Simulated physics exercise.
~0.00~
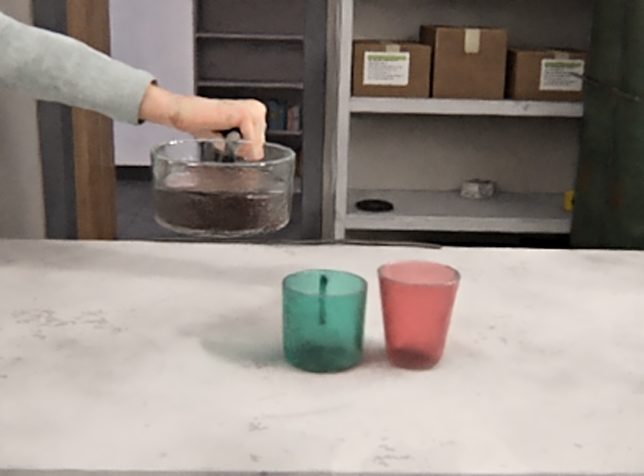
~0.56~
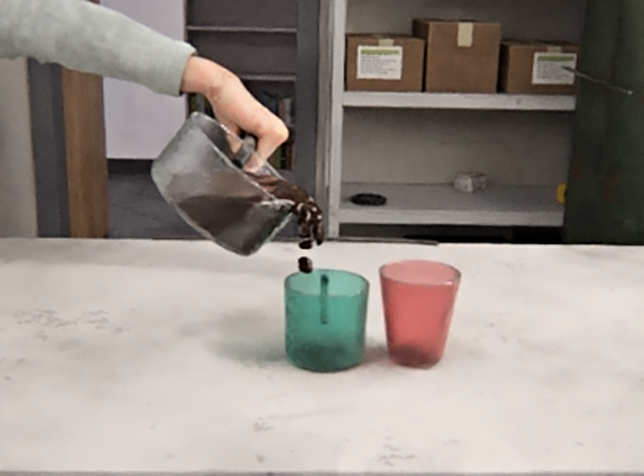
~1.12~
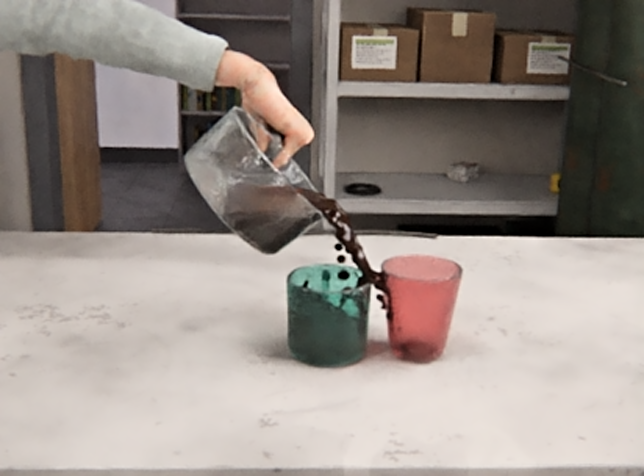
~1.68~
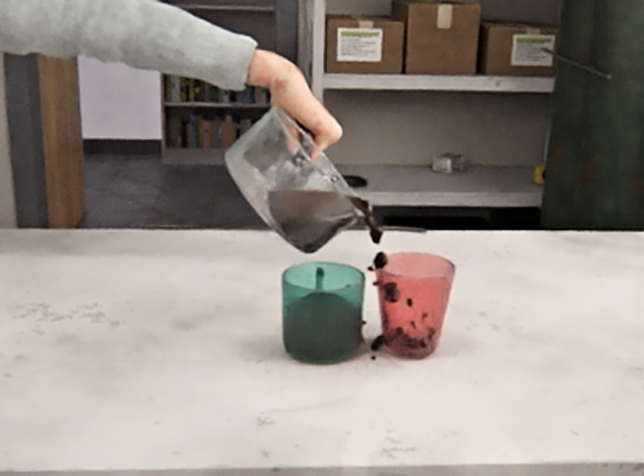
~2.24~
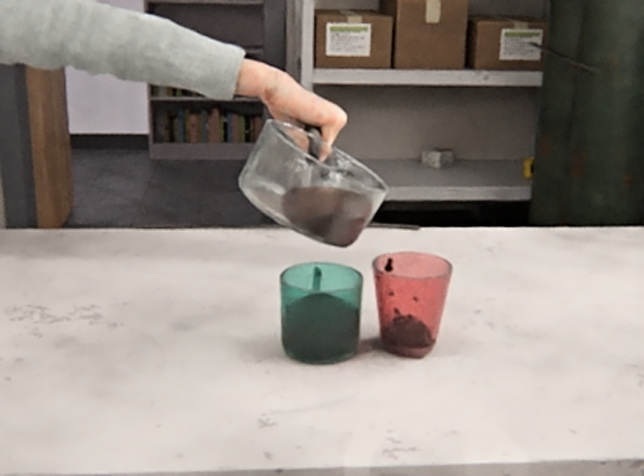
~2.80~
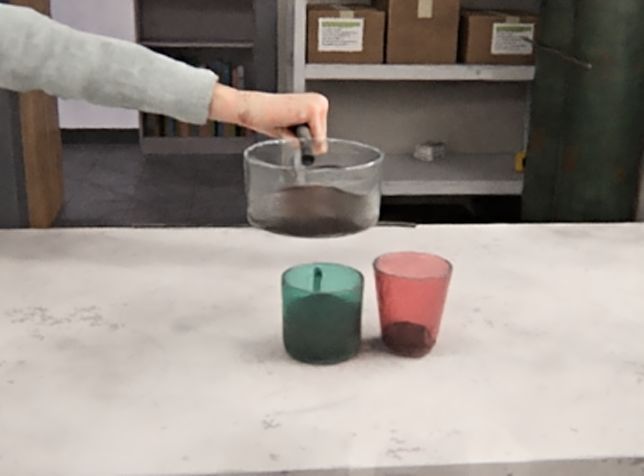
To begin with, a hand in a grey sleeve holds a clear glass pan of dark coffee above a pale tabletop, where an empty green mug stands to the left of an empty red tumbler. The hand tips the pan to the right, and coffee starts falling into the green mug. Still tilted, the pan moves right, and the stream crosses the gap between the cups, then runs into the tumbler. The hand levels the pan and the flow stops. Finally, the green mug looks mostly full, the tumbler holds a little, and some coffee remains in the upright pan.
